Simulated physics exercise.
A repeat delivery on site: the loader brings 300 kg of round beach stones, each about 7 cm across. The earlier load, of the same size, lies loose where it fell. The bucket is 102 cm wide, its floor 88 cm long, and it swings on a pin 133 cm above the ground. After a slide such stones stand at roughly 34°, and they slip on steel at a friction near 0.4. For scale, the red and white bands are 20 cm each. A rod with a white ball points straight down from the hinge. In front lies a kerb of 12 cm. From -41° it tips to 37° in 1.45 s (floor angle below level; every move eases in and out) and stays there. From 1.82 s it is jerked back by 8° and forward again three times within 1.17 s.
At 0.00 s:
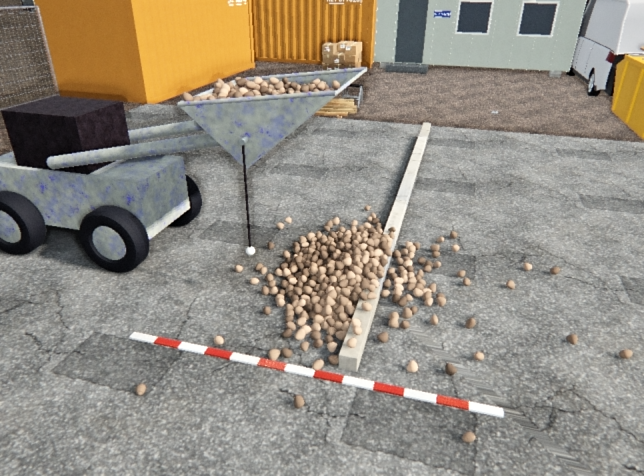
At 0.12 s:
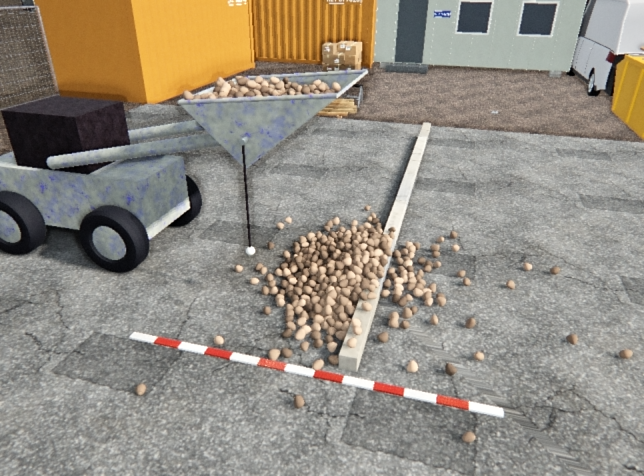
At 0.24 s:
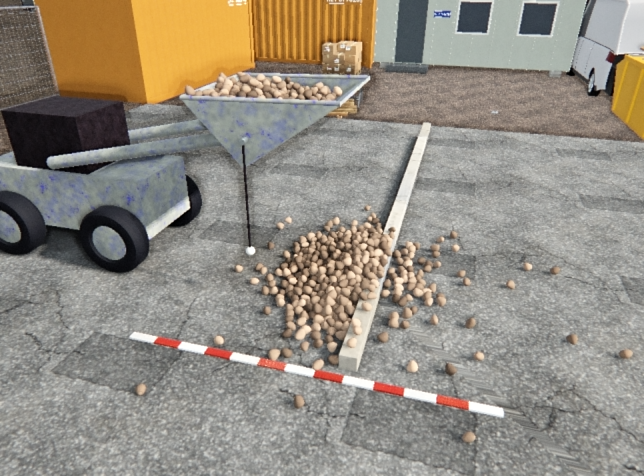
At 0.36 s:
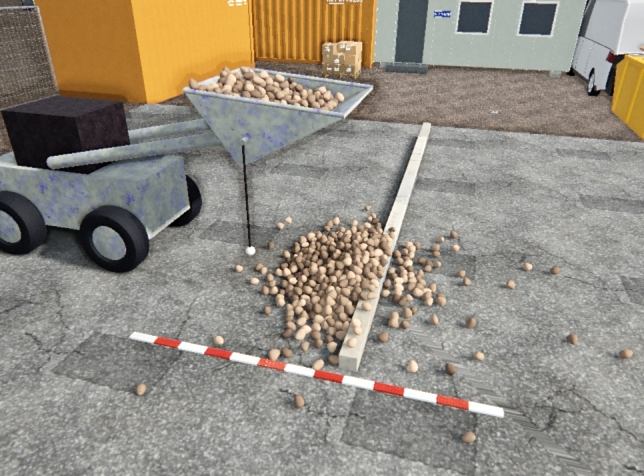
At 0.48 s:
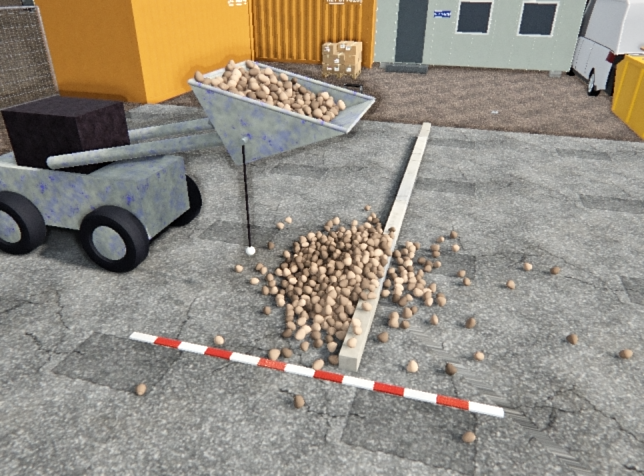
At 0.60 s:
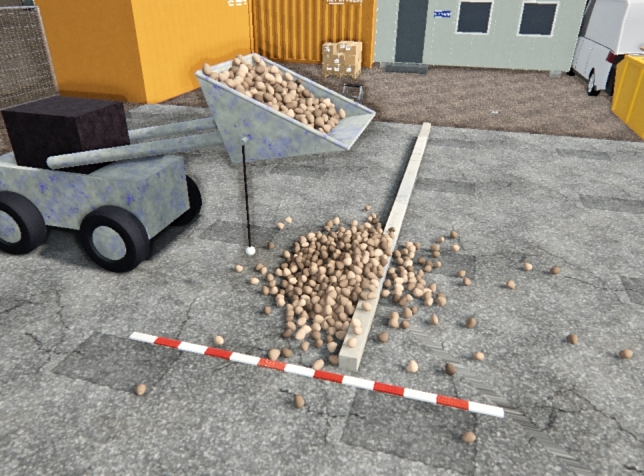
On a cracked grey yard, a small wheeled loader at the left holds a bucket of round brown stones above a loose pile lying against and partly over a pale kerb. The bucket steadily tilts forward, its right lip lowering and its back rising, while the stones inside shift slightly and the pile stays still.
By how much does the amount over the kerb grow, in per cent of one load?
About 78 per cent.
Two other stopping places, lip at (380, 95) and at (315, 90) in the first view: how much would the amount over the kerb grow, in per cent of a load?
Near 100 per cent from the first place, 55 from the second.
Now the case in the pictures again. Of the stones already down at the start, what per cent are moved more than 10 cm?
Roughly 15 per cent of them.
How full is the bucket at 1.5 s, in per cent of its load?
Roughly 45 per cent is still inside.
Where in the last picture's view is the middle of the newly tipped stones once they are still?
Near (417, 280).
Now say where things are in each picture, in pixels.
Lip at (336, 93), floor tilted -41°, highest stones at (263, 85). The earlier load is highest near (370, 247), 24 cm above ground level, 88 % on this side of the kerb, 12 % over the kerb, in the first picture.
Lip at (337, 96), floor tilted -39°, highest stones at (255, 85); the stones move at 0.1 m/s on average, in the second picture.
The bucket is at -35°, its lip at (341, 104); the top of the load is at (241, 79); the stones move at 0.2 m/s on average, in the third picture.
The bucket is at -29°, its lip at (344, 116); the top of the load is at (240, 75); the stones move at 0.2 m/s on average, in the fourth picture.
The bucket is at -21°, its lip at (347, 131); the top of the load is at (242, 70); the stones move at 0.3 m/s on average, in the fifth picture.
The bucket is at -12°, its lip at (348, 149); the top of the load is at (246, 66); the stones move at 0.3 m/s on average, in the sixth picture.
After 1.1 s the floor is at 25°; in per cent of one load, 100 in the bucket, 88 on this side of the kerb, 12 over the kerb; the foremost stones are at (528, 321).
After 1.5 s the floor is at 37°; in per cent of one load, 45 in the bucket, 139 on this side of the kerb, 16 over the kerb; the foremost stones are at (528, 321).
After 3.4 s the floor is at 37°; in per cent of one load, 0 in the bucket, 111 on this side of the kerb, 89 over the kerb; the foremost stones are at (620, 330).
After 5.9 s the floor is at 37°; in per cent of one load, 0 in the bucket, 111 on this side of the kerb, 89 over the kerb; the foremost stones are at (620, 330). Net gain over the kerb, 78.
